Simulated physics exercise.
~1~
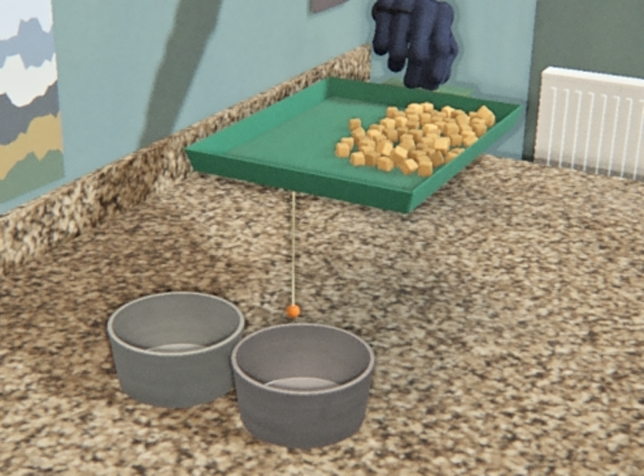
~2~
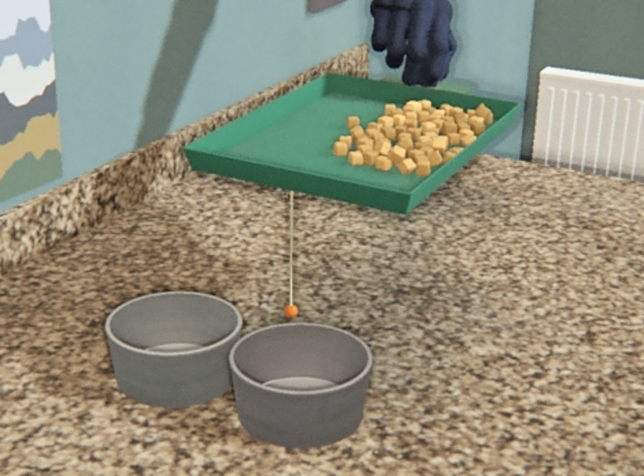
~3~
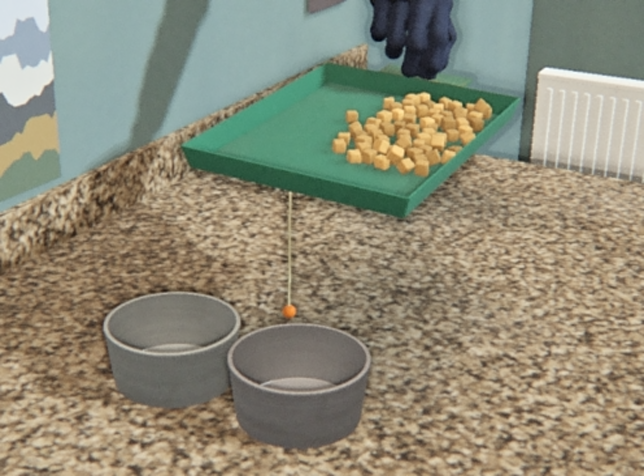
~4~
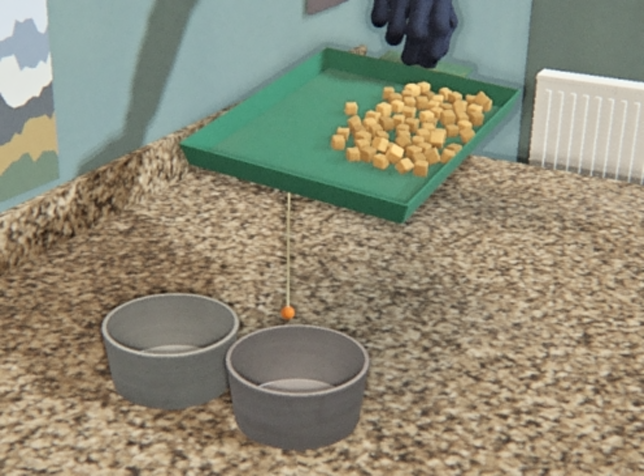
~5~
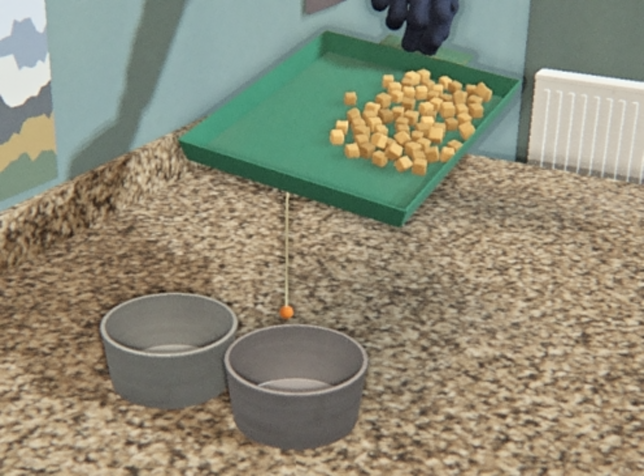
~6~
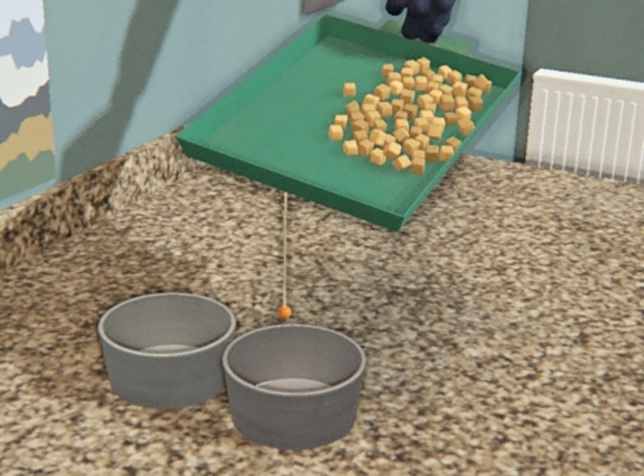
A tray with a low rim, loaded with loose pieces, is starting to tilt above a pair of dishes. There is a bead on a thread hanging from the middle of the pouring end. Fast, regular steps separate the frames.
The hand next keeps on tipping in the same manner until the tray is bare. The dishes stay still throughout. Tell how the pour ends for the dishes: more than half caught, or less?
It ends with less than half caught.
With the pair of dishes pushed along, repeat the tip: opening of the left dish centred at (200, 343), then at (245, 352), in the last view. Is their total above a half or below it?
At place one not up to half; at place two not up to half.
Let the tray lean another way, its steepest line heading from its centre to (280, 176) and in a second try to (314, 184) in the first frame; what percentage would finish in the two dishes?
Respectively 90 % and 60 %.
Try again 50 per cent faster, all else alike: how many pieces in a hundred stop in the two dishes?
I'd expect near 30 per cent.
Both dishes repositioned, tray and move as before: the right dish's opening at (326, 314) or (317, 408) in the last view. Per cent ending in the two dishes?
The first gives 0 %, the second 0 %.
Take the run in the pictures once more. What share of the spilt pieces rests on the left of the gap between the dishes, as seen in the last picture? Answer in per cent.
Roughly 0 in a hundred.
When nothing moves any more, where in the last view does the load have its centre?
(434, 433).
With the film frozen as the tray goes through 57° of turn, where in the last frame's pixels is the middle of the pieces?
The middle of the pieces lands at roughly (409, 163).
Shortly afterwards, tray tipped steeply; the whole lot on the tray.
Next, tray tipped right over; all but a few on the tray; a little outside both.
Some moments later, tray tipped past a quarter turn; a little in the right dish; the bulk outside both.
In the end, tray tipped past a quarter turn; a little in the right dish; none at all in the left dish; the bulk outside both.
